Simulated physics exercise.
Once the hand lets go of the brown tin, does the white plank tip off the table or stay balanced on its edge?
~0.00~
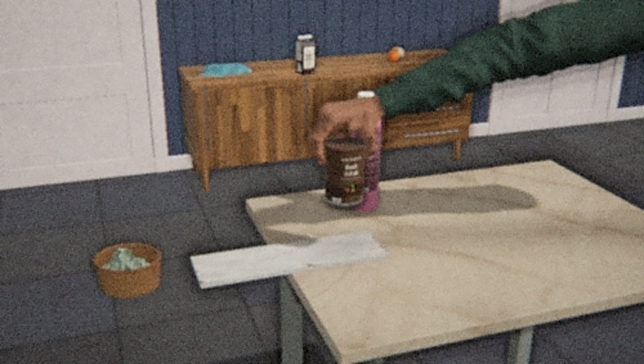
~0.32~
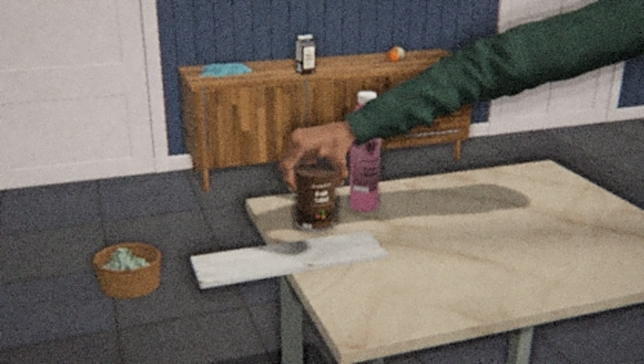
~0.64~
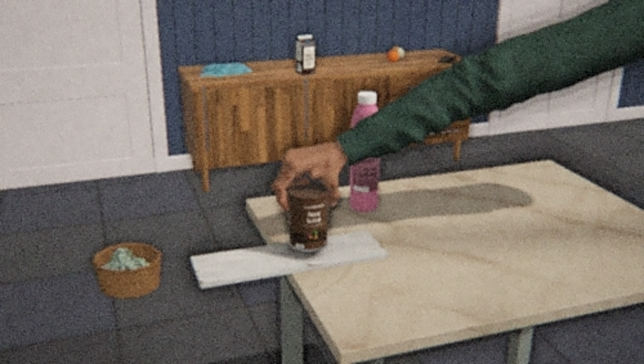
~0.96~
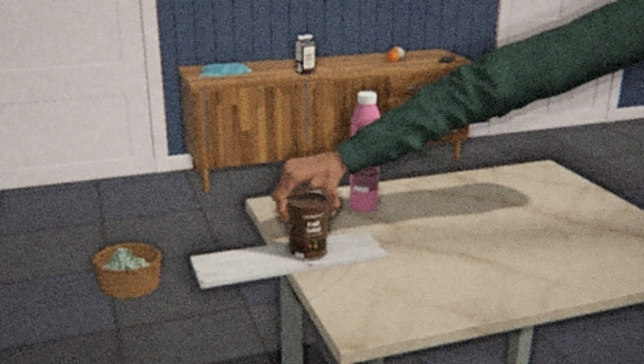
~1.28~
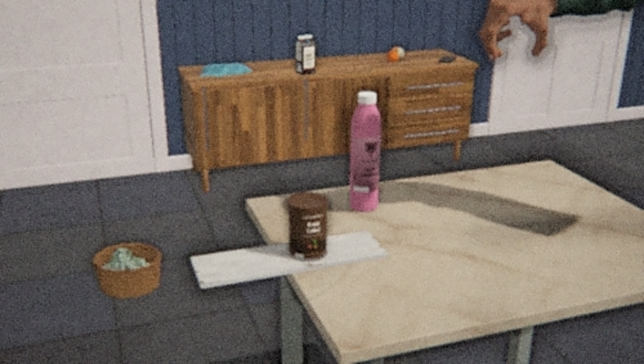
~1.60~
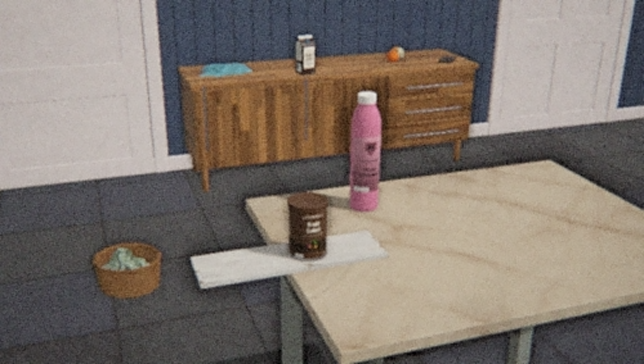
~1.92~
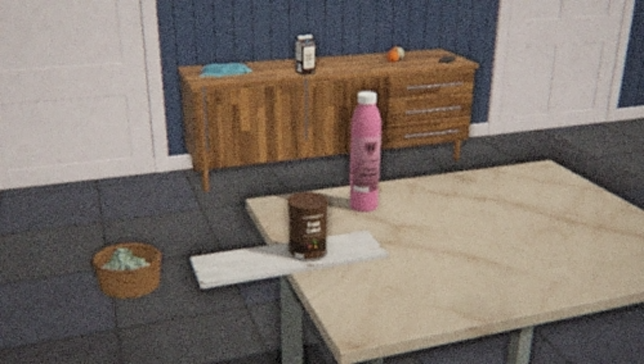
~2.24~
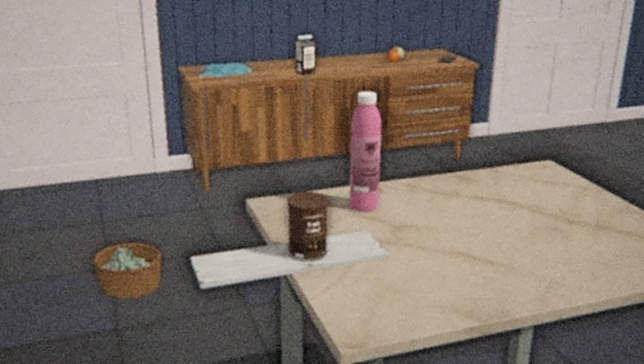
The white plank stays balanced at the edge of the table, with the brown tin standing upright on it.
